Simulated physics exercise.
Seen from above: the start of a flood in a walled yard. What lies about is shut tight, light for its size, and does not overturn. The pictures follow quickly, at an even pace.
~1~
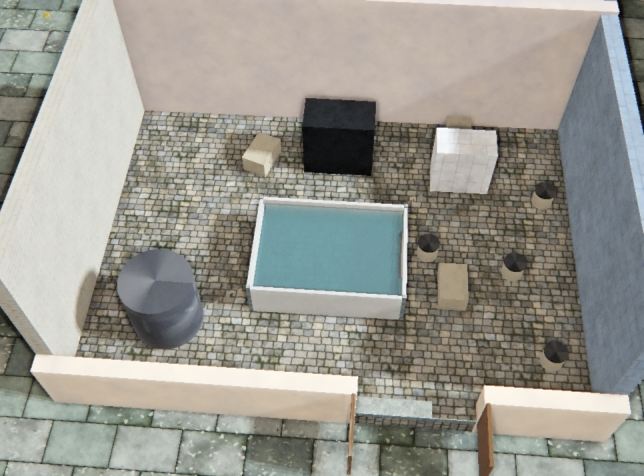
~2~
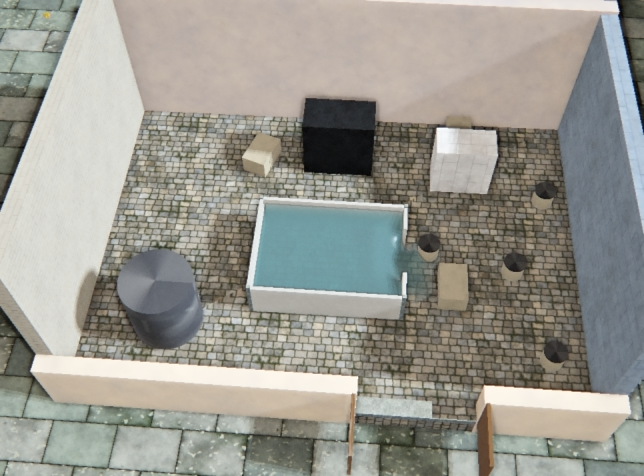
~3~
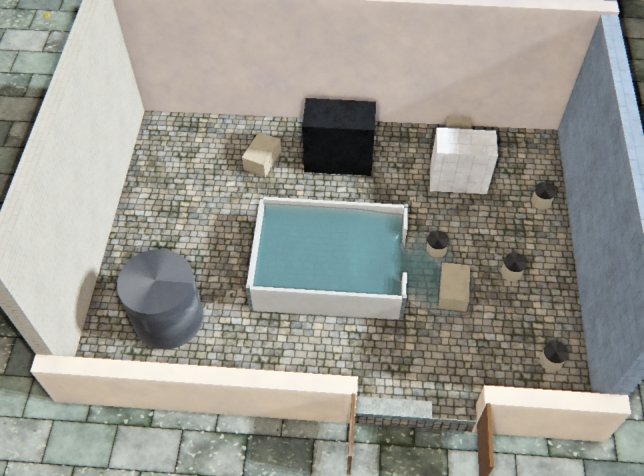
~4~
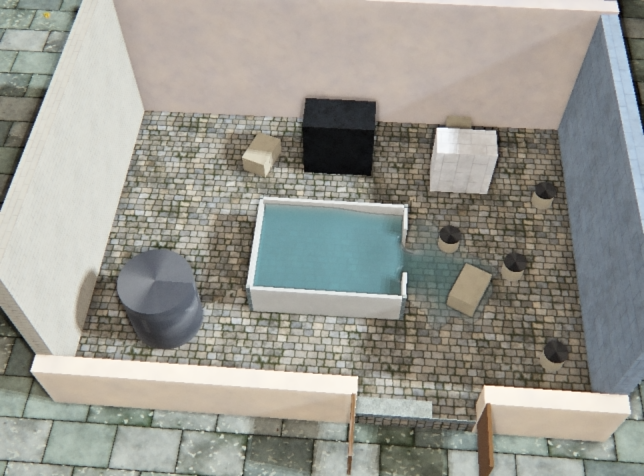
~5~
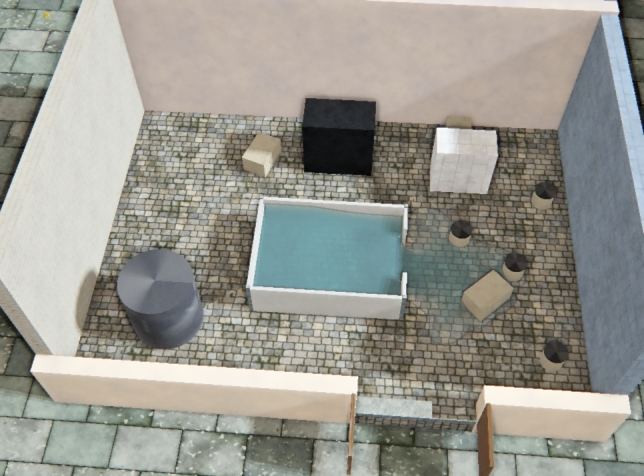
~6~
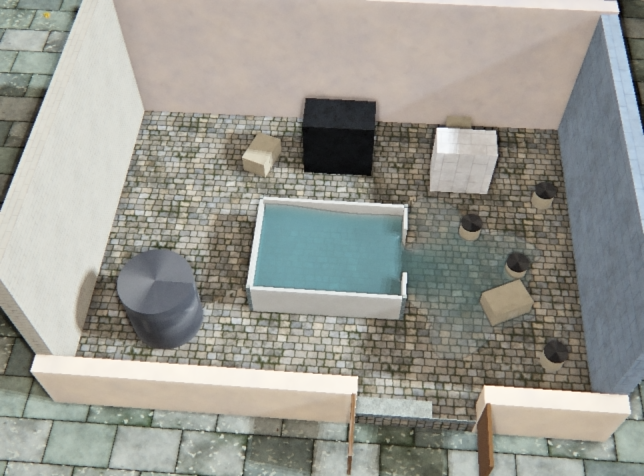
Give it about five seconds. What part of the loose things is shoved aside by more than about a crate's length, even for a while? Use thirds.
Share: Two thirds or above.
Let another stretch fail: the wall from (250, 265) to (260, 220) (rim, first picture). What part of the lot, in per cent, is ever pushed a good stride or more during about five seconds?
Near 0 in a hundred.
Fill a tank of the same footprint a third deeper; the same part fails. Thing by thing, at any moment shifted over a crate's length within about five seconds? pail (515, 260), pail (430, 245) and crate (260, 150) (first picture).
In turn: Yes, that far or more, no.
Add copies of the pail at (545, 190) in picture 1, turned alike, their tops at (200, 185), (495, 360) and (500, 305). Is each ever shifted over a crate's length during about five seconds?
In turn: Not that far, that far or more, swept aside.
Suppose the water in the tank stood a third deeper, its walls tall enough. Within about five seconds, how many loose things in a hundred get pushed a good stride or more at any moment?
Roughly 90 per cent.
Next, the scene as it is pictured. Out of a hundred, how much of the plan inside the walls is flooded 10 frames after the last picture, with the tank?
Roughly 35 per cent.
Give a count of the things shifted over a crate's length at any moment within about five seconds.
I count 6.
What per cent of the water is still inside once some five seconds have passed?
About 98 per cent.
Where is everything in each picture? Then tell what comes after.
The first picture shows a crate at (454, 281), on the bottom; a pail at (429, 243) rests on the ground; 0 of 7 have shifted.
The second picture shows a crate at (454, 281) rests on the ground; a pail at (430, 243), on the bottom; 0 of 7 have shifted.
The third picture shows a crate at (456, 282), on the bottom; a pail at (439, 240) rests on the ground, close to its start; 1 of 7 have shifted.
The fourth picture shows a crate at (471, 285) rests on the ground, close to its start; a pail at (451, 234), on the bottom, a stride from its start; 2 of 7 have shifted.
The fifth picture shows a crate at (489, 290) rests on the ground, a stride from its start; a pail at (462, 229), on the bottom, a stride from its start; 2 of 7 have shifted.
The sixth picture shows a crate at (508, 297) rests on the ground, a stride from its start; a pail at (472, 222), on the bottom, a stride from its start; 2 of 7 have shifted.
A moment on, 3 of 7 are well off their spots; 0 afloat.
Next, 4 of 7 are well off their spots; 4 afloat.
Later, 4 of 7 are well off their spots; 4 afloat.
In the end, 6 of 7 are well off their spots, and 6 have been at some point; 3 afloat.
